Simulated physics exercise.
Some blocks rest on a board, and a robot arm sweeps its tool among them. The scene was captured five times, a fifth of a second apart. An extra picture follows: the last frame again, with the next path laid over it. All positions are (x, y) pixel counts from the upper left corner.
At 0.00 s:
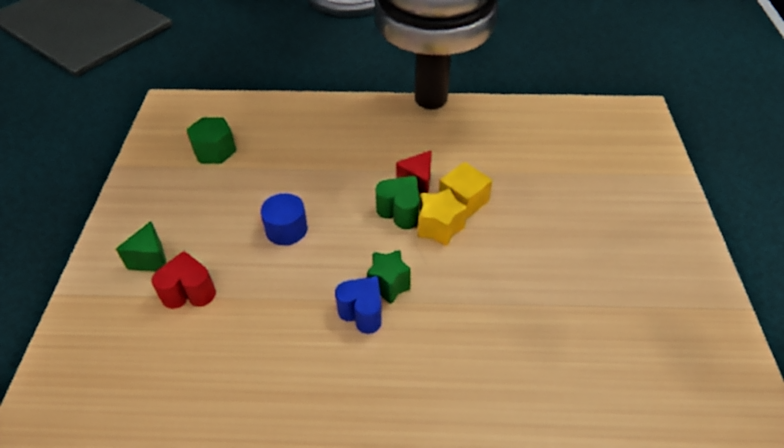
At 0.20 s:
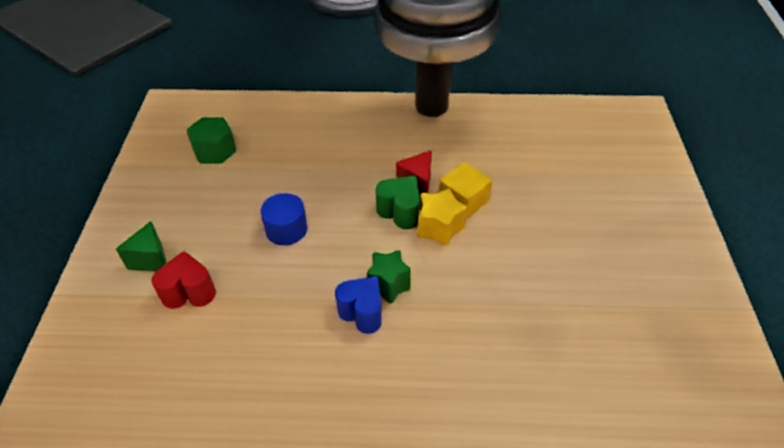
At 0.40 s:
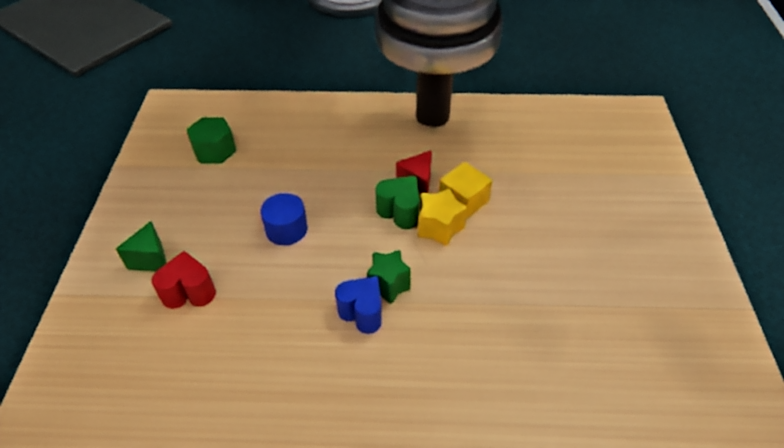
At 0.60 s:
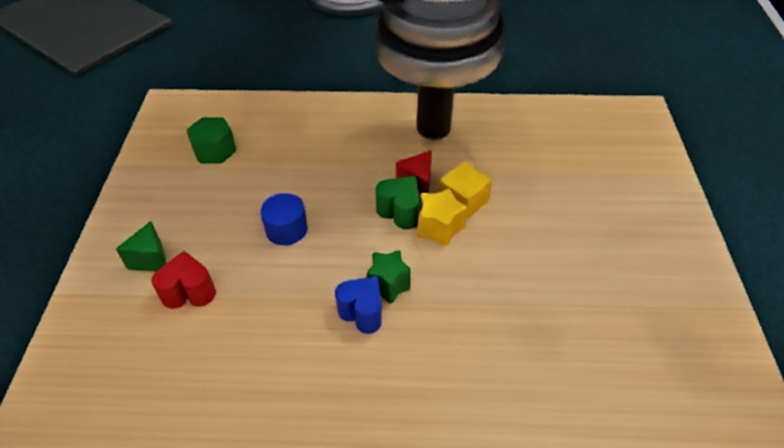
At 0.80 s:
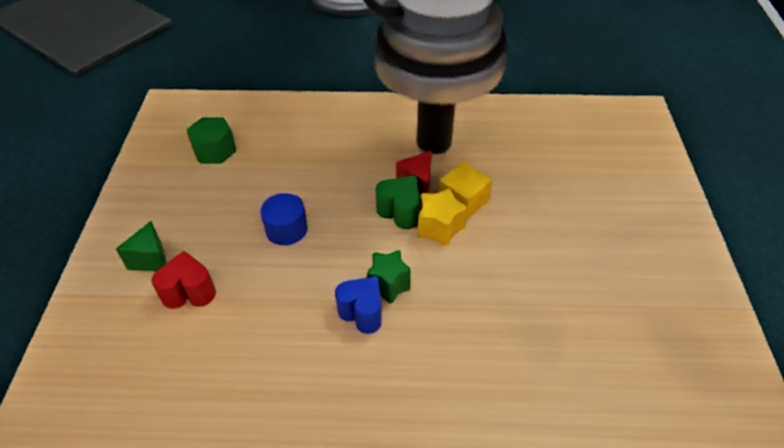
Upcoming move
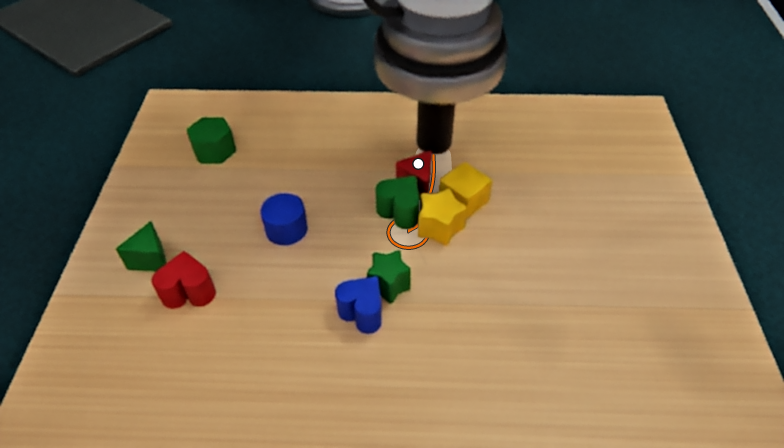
A robot arm's dark tool moved slowly down from the board's top edge toward the red triangle beside the green heart and yellow blocks, while all the colourful blocks on the wooden board stayed still.
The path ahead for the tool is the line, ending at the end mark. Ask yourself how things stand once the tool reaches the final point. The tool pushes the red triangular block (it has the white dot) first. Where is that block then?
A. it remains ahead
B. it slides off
Option A.
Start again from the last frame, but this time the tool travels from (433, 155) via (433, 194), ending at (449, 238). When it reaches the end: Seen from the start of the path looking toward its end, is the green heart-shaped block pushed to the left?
In short: No.
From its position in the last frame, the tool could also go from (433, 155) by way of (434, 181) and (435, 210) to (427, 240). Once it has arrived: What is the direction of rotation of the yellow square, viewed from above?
It turns counter-clockwise.
The line goes from (433, 155) by way of (433, 180) and (425, 206) to (408, 232); the dot is on the red triangular block.
On the path given first. One third of the way, tool (434, 168); green heart-shaped block (385, 205), turned 25° clockwise; red triangular block (413, 185); yellow star-shaped block (441, 210), turned 25° anticlockwise.
Two thirds of the way, tool (425, 195); green heart-shaped block (370, 216), turned 70° clockwise; red triangular block (404, 211), turned 25° clockwise; yellow star-shaped block (441, 217), turned 55° anticlockwise; yellow square (469, 184), turned 20° anticlockwise.
At the end, tool (408, 221); green heart-shaped block (359, 221), turned 110° clockwise; red triangular block (390, 234), turned 60° clockwise; yellow star-shaped block (444, 232), turned 100° anticlockwise; yellow square (469, 184), turned 20° anticlockwise.
